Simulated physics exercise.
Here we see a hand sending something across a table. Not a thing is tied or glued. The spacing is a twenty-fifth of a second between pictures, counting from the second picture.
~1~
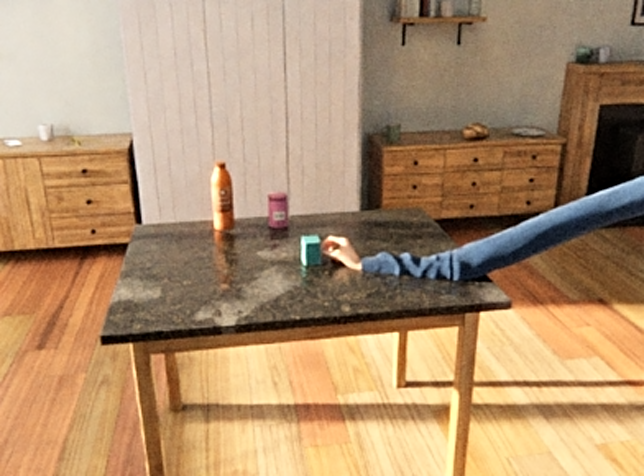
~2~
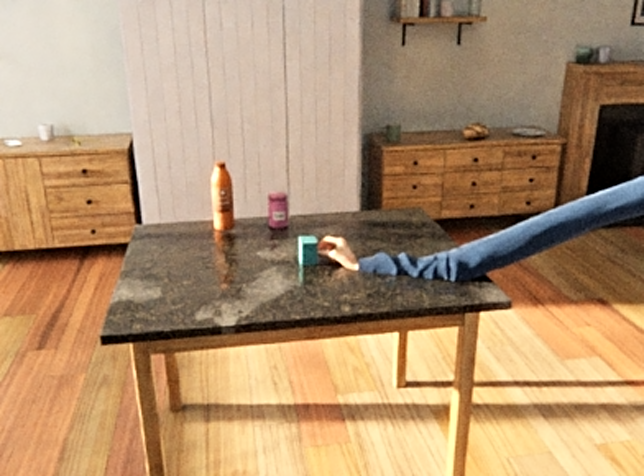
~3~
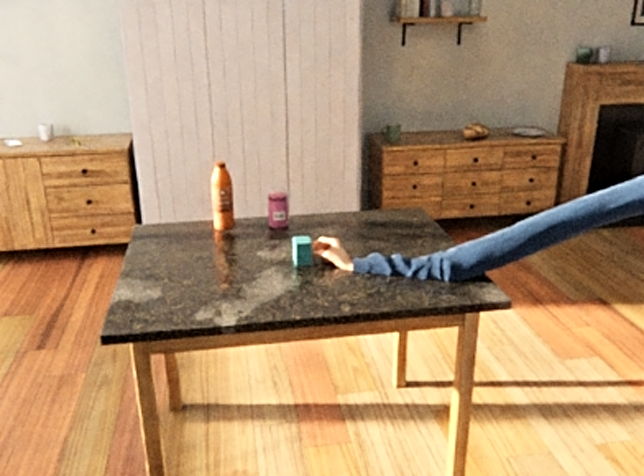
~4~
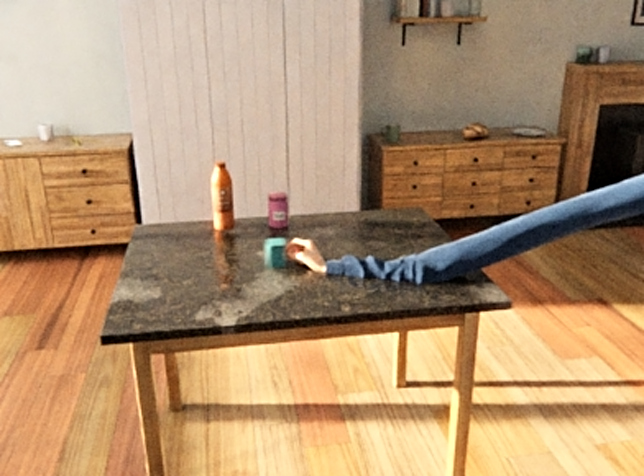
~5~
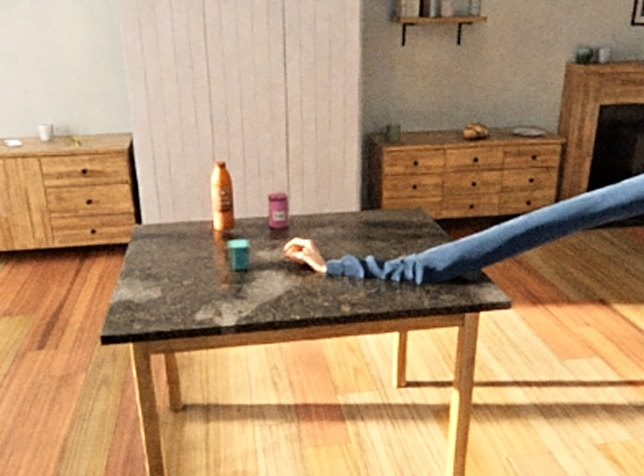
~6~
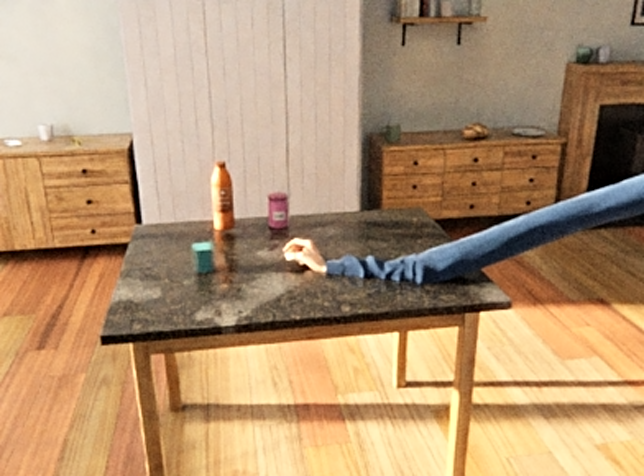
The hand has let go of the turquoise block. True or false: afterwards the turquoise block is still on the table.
False.
Then, 0.10 s past the last view, turquoise block rocked 15° from its first pose near (121, 262).
Then, 0.30 s past the last view, turquoise block now off the table.
Then, 0.40 s past the last view, things are still on the move.
Then, 0.60 s past the last view, as before.
Finally, off the table, turquoise block.
